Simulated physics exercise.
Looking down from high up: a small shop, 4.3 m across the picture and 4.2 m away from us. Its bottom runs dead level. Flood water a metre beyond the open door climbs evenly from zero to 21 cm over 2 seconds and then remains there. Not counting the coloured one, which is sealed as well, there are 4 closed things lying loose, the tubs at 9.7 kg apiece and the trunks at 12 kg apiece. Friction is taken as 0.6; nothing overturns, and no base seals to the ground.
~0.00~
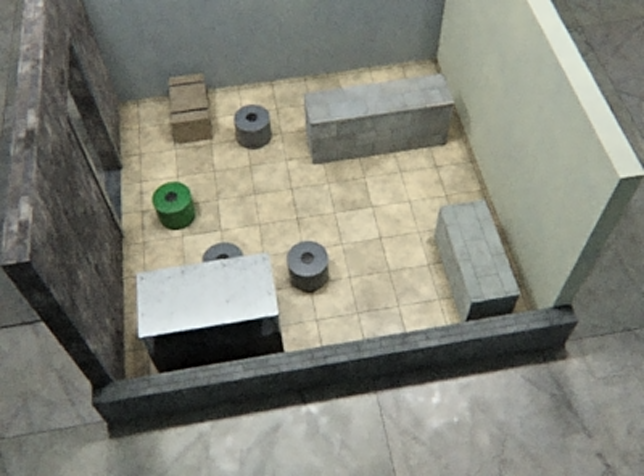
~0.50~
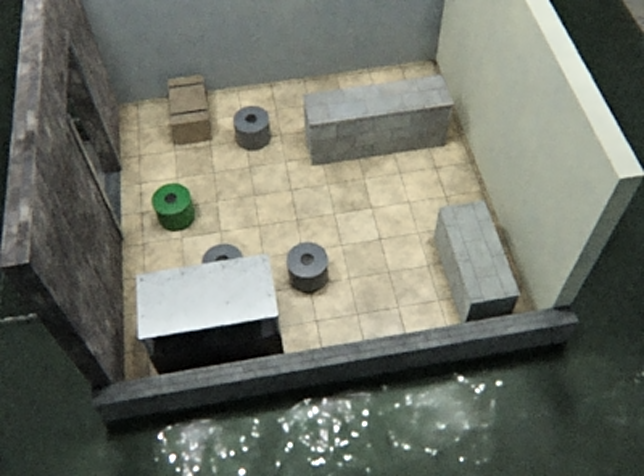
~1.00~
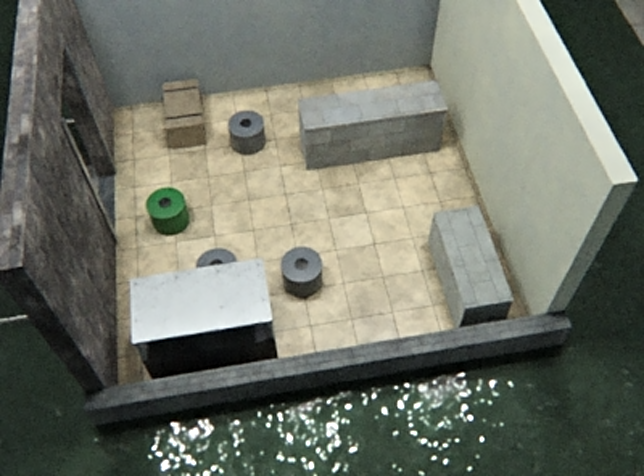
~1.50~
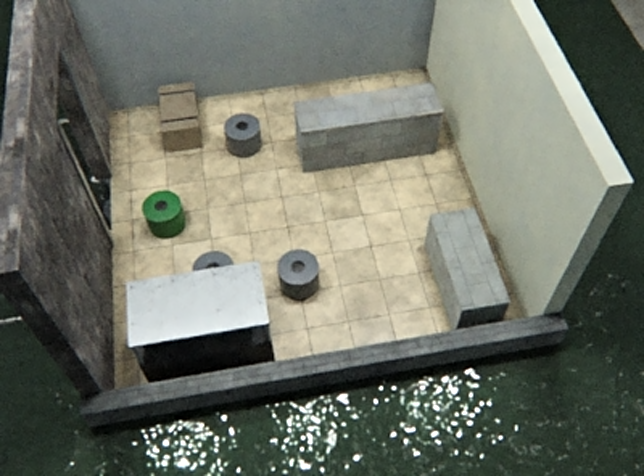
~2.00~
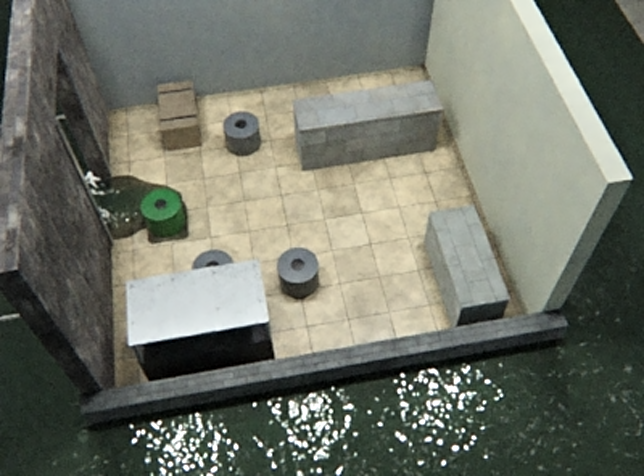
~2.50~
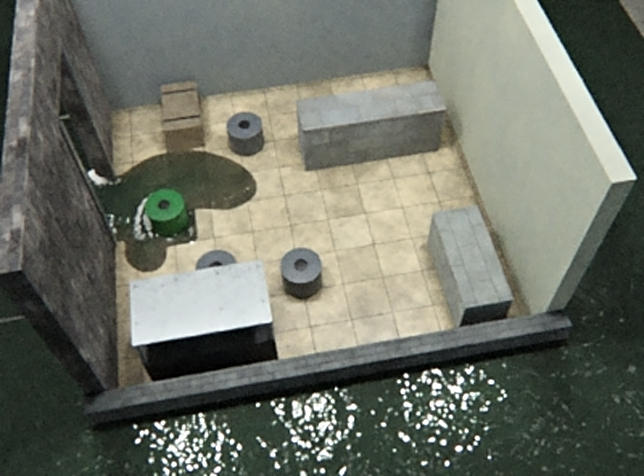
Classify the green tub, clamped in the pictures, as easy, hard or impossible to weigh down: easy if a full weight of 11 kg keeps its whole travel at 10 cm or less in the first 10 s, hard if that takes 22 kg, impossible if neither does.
Impossible.
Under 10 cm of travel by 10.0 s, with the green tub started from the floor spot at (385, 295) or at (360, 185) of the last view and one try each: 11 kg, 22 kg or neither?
First try both suffice, second try the heavier suffices.
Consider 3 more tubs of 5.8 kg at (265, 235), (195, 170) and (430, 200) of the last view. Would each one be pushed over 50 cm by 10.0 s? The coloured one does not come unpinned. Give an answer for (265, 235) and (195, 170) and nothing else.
Results: Threshold not reached; threshold exceeded.
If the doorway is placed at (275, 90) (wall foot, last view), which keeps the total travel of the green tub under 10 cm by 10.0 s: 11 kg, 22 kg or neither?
Then only the bigger mass works.
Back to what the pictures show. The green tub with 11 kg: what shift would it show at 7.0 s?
Shift: About 140 cm.
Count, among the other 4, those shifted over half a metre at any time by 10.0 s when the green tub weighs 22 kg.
2.
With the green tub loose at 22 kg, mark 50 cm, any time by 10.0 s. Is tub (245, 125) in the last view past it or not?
I'd say it goes further.
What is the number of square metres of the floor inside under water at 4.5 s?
About 10.5 m2 is covered.
After 3.5 s the green tub would be 81 cm from its start with 11 kg and 23 cm from its start with 22 kg; 6 cm of water round it then.
After 4.5 s the green tub would be 126 cm from its start with 11 kg and 24 cm from its start with 22 kg; 5 cm of water round it then.
After 7.0 s the green tub would be 136 cm from its start with 11 kg and 24 cm from its start with 22 kg; 6 cm of water round it then.
After 10.0 s the green tub would be 239 cm from its start with 11 kg and 24 cm from its start with 22 kg; 7 cm of water round it then.
